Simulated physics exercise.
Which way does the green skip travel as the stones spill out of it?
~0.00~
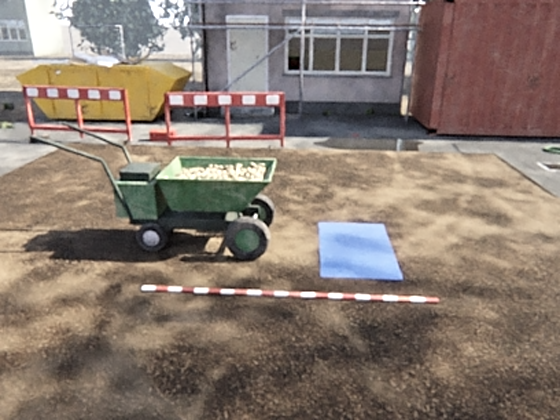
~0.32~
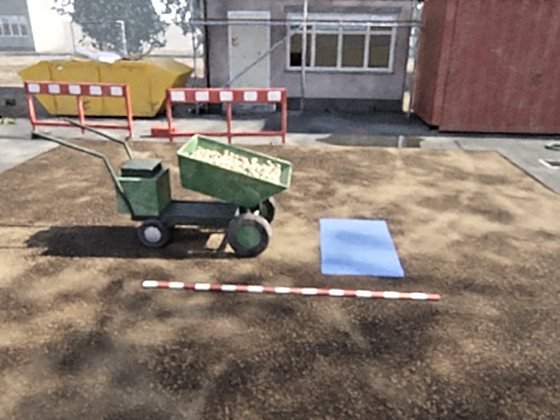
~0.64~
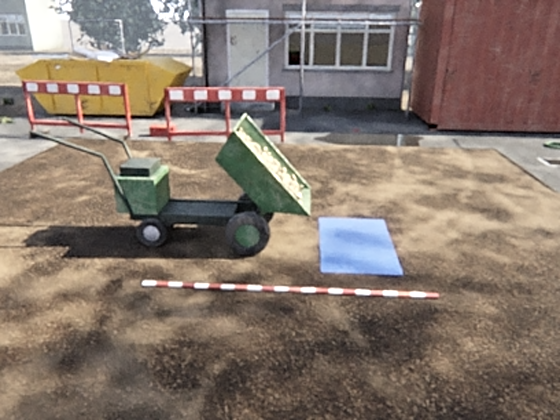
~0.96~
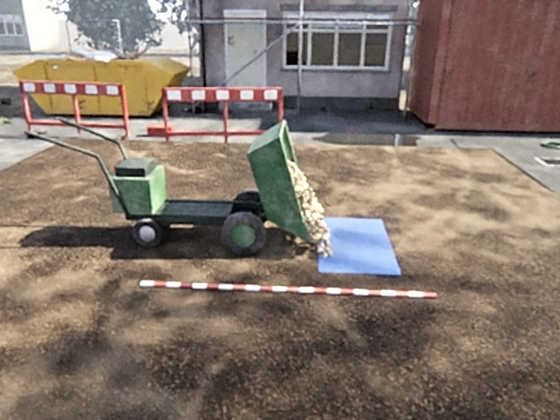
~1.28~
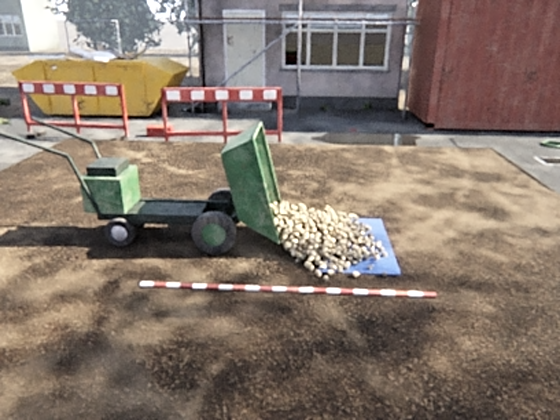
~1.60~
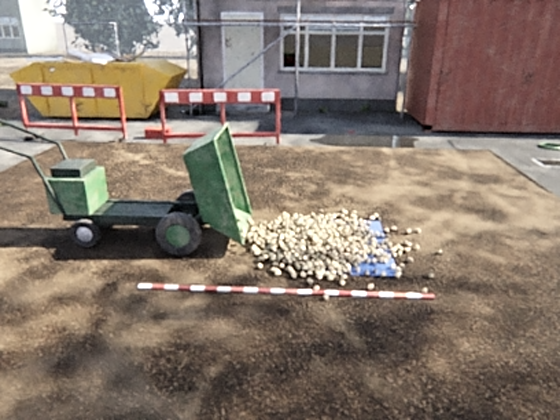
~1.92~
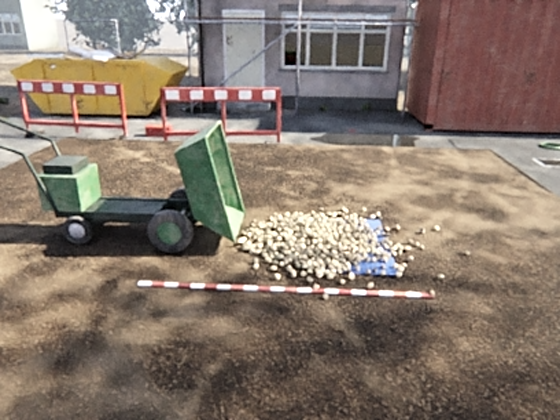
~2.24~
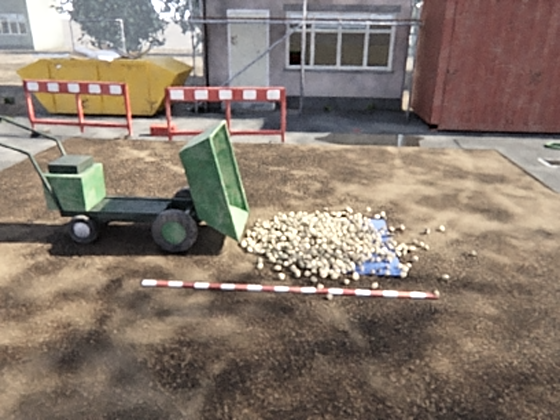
It travels to the left, away from the blue sheet, as the barrow carrying it backs off.
